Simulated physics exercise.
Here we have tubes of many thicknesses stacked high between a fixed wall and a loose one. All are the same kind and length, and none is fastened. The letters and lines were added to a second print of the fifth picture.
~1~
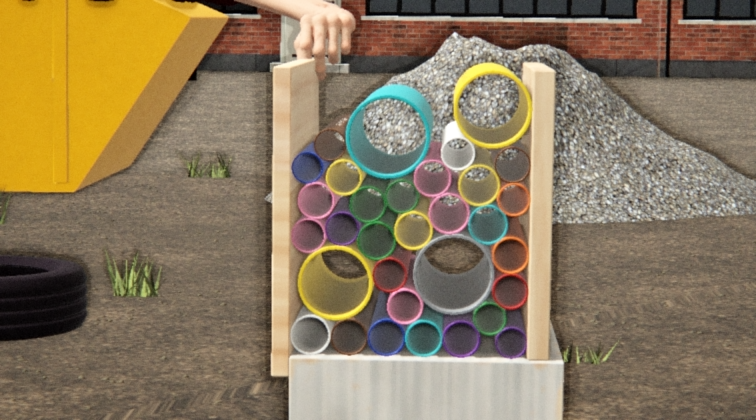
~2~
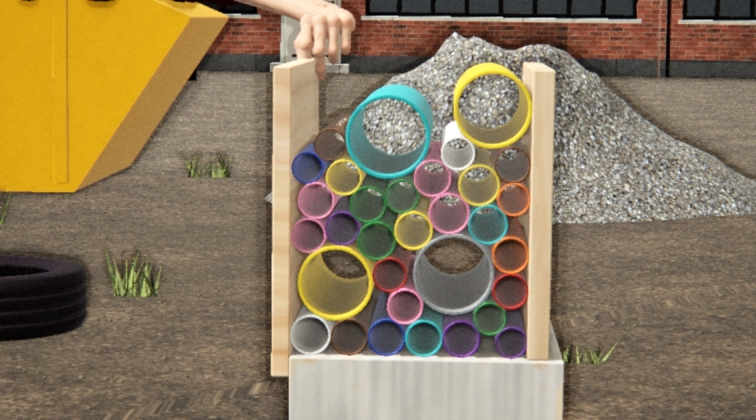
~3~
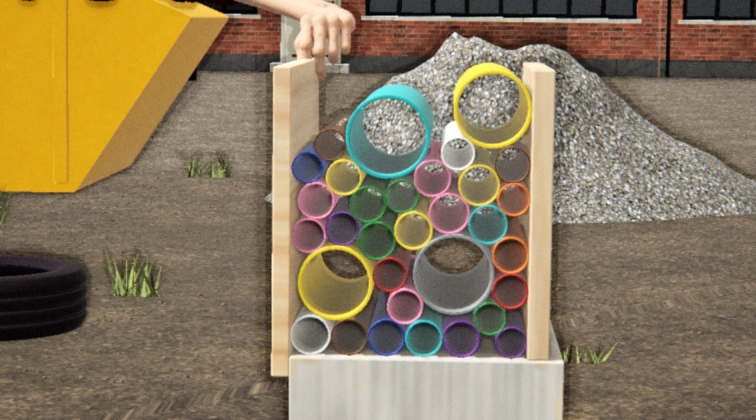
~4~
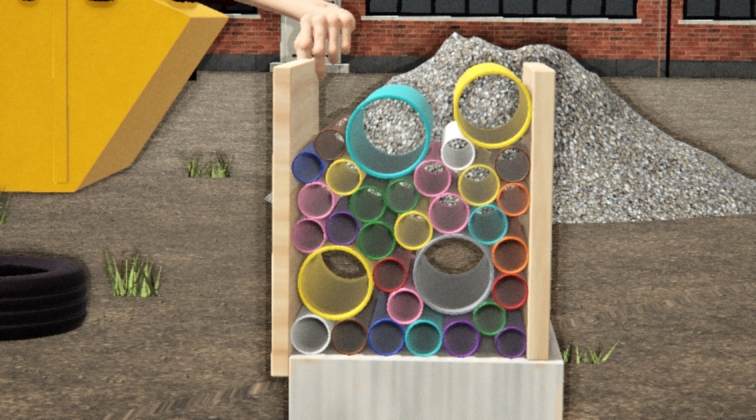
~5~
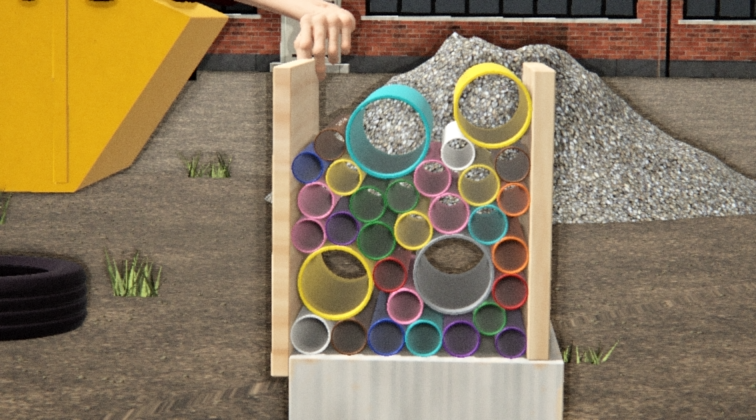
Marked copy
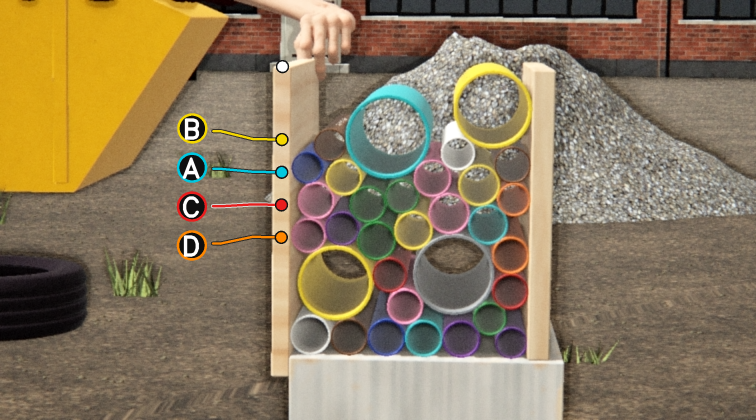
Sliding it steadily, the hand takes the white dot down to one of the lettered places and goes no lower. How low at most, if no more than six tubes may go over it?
Mark D is as low as it can go.
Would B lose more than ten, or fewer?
At B, fewer than ten.
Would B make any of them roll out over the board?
No, at B.
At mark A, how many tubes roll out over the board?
With A, none.
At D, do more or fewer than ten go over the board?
It loses fewer than ten.
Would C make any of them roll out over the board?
Yes.
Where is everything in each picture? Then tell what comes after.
A red tube (389, 275); an orange tube (511, 255); a pink tube (450, 214), in the first picture.
A pink tube (450, 214); a yellow tube (479, 186), in the second picture.
A white tube (458, 154); side board (297, 204), in the third picture.
A white tube (311, 335); a purple tube (511, 343), in the fourth picture.
A red tube (389, 275); an orange tube (511, 255); a pink tube (450, 214), in the fifth picture.
On the copy, A at (282, 173); B at (282, 139); C at (281, 205); D at (281, 237); the white dot at (282, 66).
On D. First, top of the board (292, 142).
Then, top of the board (291, 227).
Finally, top of the board (291, 237), four out over the board.
By contrast, A none out over the board; B none out over the board; C two out over the board.
